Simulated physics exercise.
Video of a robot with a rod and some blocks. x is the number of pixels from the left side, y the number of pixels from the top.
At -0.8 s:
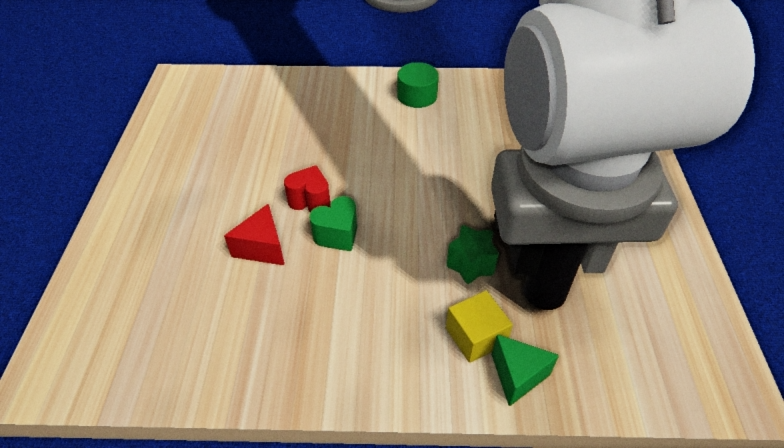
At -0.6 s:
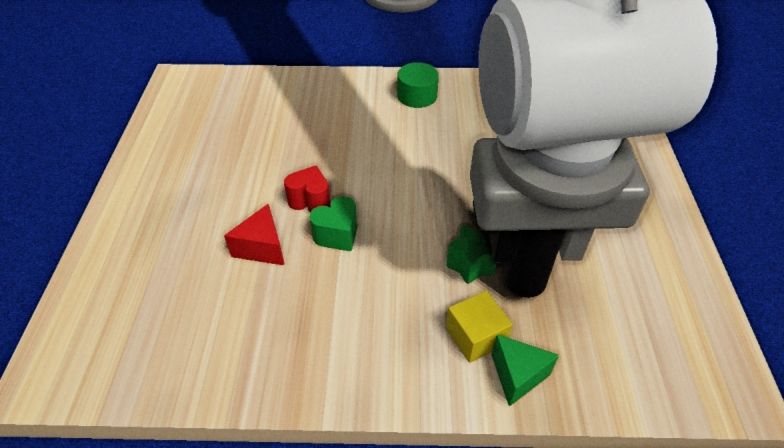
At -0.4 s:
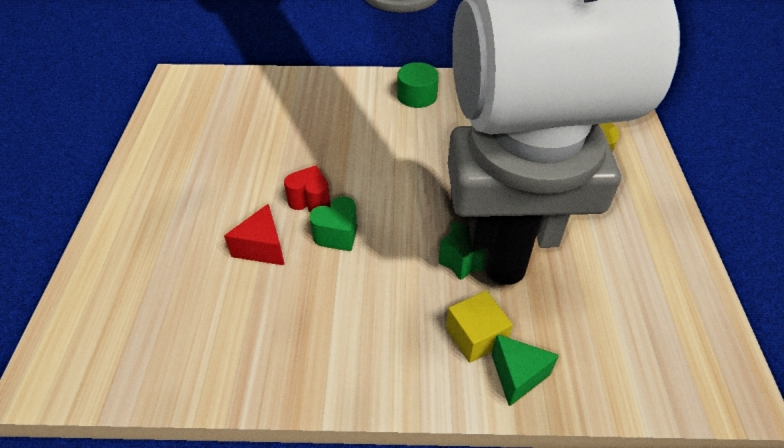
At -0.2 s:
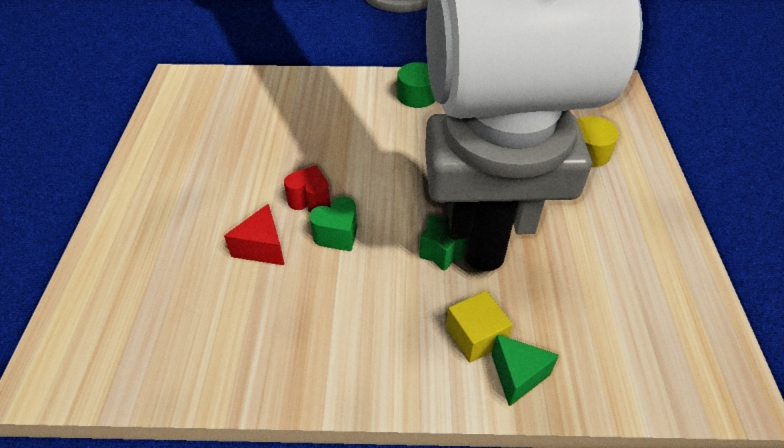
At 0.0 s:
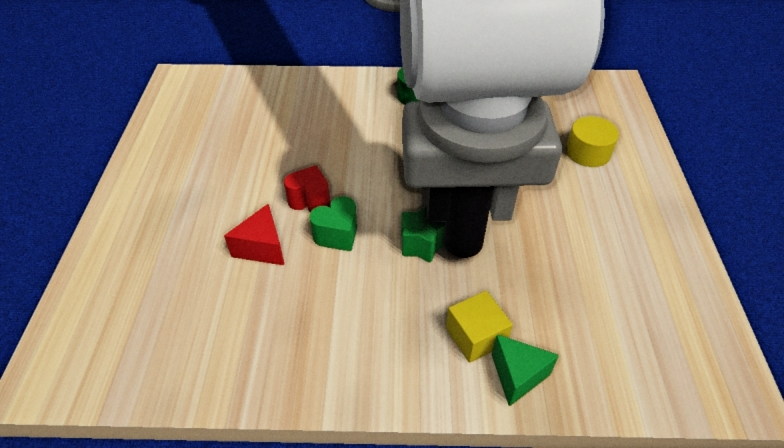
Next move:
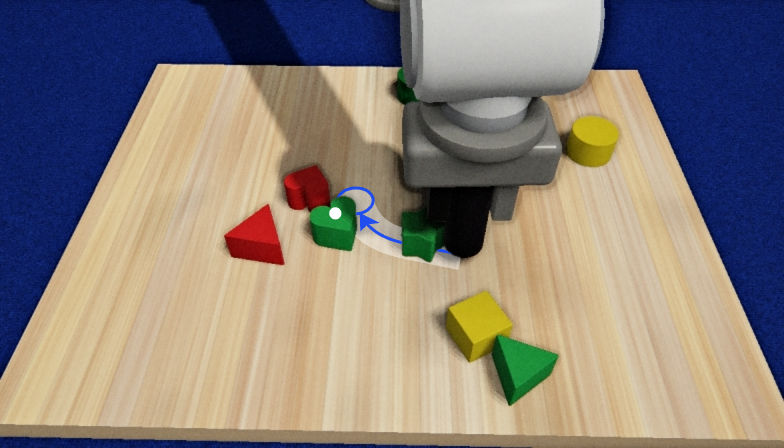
A white and grey robot arm with a black rod reaches over a light wooden board on a blue surface, seen from above at an angle by a still camera. Red and green blocks sit left of centre, a green cylinder at the back, and a yellow cube and green triangle near the front. The rod slides left and slightly back, pushing the green star, uncovering a yellow round block behind.
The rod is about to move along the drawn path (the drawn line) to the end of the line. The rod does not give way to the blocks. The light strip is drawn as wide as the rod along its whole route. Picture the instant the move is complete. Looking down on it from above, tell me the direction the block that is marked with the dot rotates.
From above, counter-clockwise.
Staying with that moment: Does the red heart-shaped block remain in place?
Short answer: No.
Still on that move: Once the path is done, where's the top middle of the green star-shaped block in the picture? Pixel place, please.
Its top centre is at about (319, 185).
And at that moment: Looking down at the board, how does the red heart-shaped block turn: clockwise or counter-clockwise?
It spins with the clock.
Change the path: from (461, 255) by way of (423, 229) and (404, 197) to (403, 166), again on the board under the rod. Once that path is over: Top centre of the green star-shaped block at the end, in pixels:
Most likely (377, 206).
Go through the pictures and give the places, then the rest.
The first picture shows lower end of the rod (545, 293), tops of blocks, red triangular piece (257, 227), red heart-shaped block (307, 179), green heart-shaped block (335, 213), green star-shaped block (475, 243).
The second picture shows rod (525, 281), blocks as before.
The third picture shows rod (505, 269), green star-shaped block (466, 238).
The fourth picture shows rod (484, 256), green star-shaped block (445, 230).
The fifth picture shows rod (463, 243), red triangular piece (257, 227), red heart-shaped block (307, 179), green heart-shaped block (335, 213), green star-shaped block (423, 223).
The drawn path runs from (461, 255) by way of (415, 245) and (374, 230) to (355, 201); the dot is on the green heart-shaped block.
The first path, step by step. One third of the way, rod (415, 234); green star-shaped block (380, 213), turned 15° anticlockwise.
Two thirds of the way, rod (373, 218); red heart-shaped block (301, 176), turned 25° clockwise; green heart-shaped block (302, 210), turned 20° anticlockwise; green star-shaped block (339, 198), turned 15° anticlockwise.
At the end, rod (354, 189); red triangular piece (253, 229); red heart-shaped block (291, 170), turned 45° clockwise; green heart-shaped block (291, 208), turned 40° anticlockwise; green star-shaped block (319, 185), turned 50° anticlockwise.
